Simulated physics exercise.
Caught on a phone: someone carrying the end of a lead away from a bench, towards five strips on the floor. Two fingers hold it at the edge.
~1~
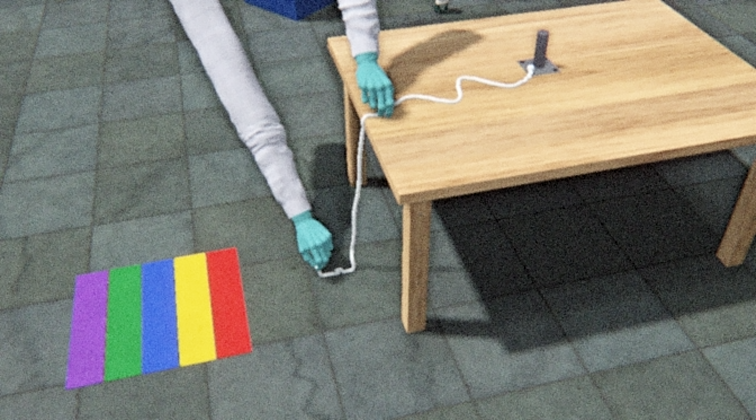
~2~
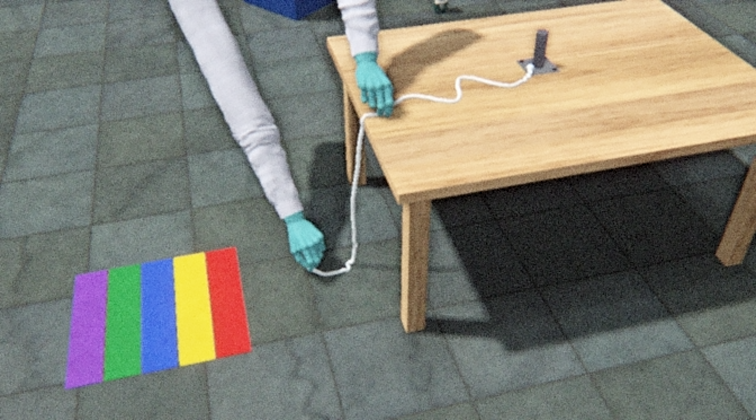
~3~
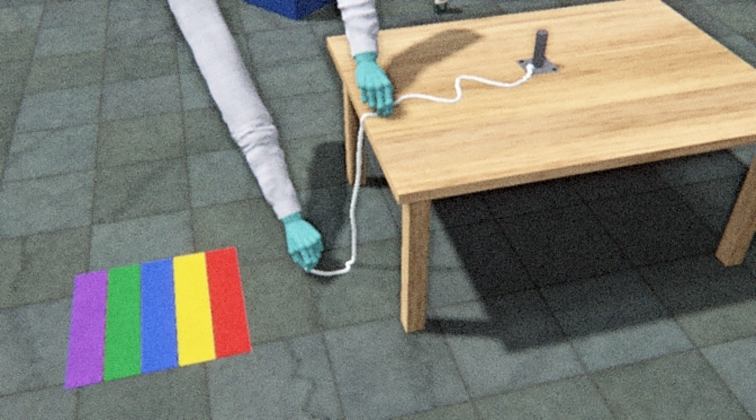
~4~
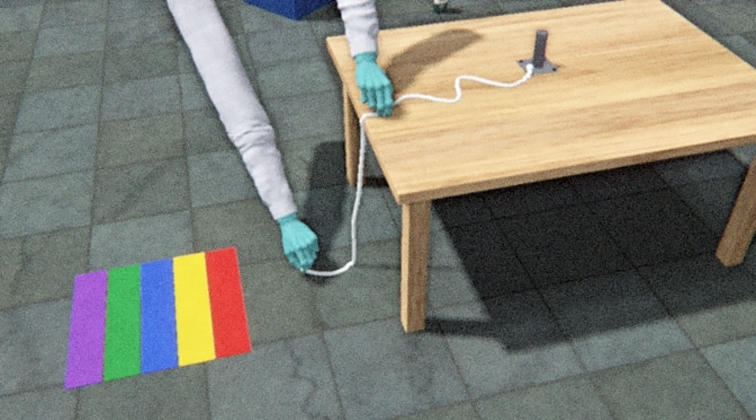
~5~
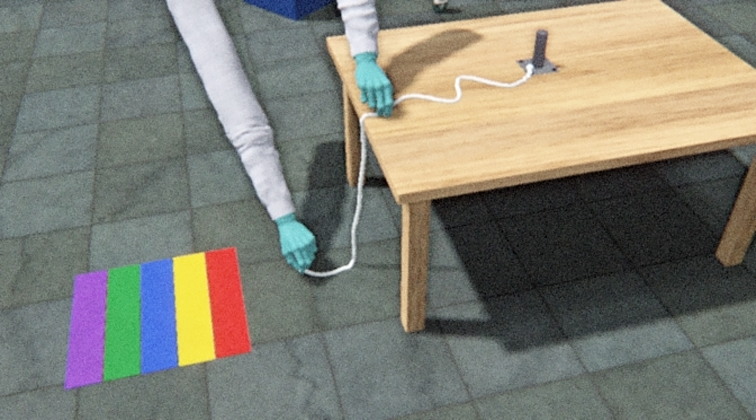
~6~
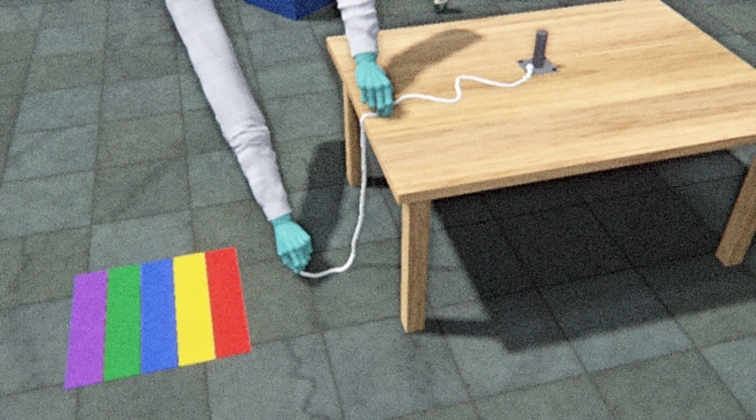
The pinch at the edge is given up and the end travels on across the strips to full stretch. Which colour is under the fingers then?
The end stops over the green strip.
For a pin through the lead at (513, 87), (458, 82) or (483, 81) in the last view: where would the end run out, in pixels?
Near (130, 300), (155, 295) and (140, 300).
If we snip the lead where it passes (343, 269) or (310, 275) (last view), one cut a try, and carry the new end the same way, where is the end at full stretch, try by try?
Try by try, around (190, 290) and (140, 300).
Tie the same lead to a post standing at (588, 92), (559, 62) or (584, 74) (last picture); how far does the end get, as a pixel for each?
About (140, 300), (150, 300) and (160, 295).
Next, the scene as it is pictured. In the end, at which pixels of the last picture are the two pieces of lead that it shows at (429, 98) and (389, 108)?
About (373, 108), and the other about (332, 135).
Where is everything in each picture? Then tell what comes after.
End (317, 267); red (232, 334); yellow (196, 341); blue (160, 348); green (124, 356); purple (86, 363), in the first picture.
End (309, 268); lead through (521, 82) (458, 83) (409, 97) (361, 135) (353, 199) (353, 258), in the second picture.
End (307, 268), in the third picture.
End (302, 269); lead through (521, 82) (458, 83) (409, 97) (363, 134) (358, 199) (354, 258), in the fourth picture.
End (300, 269), in the fifth picture.
End (296, 270); lead through (521, 82) (458, 83) (409, 97) (363, 134) (362, 198) (352, 258), in the sixth picture.
Early on, end near (178, 292); over yellow.
Midway, end near (137, 300); over green.
At the end of the slack, end near (114, 304); over green. It gets as far as the green strip.
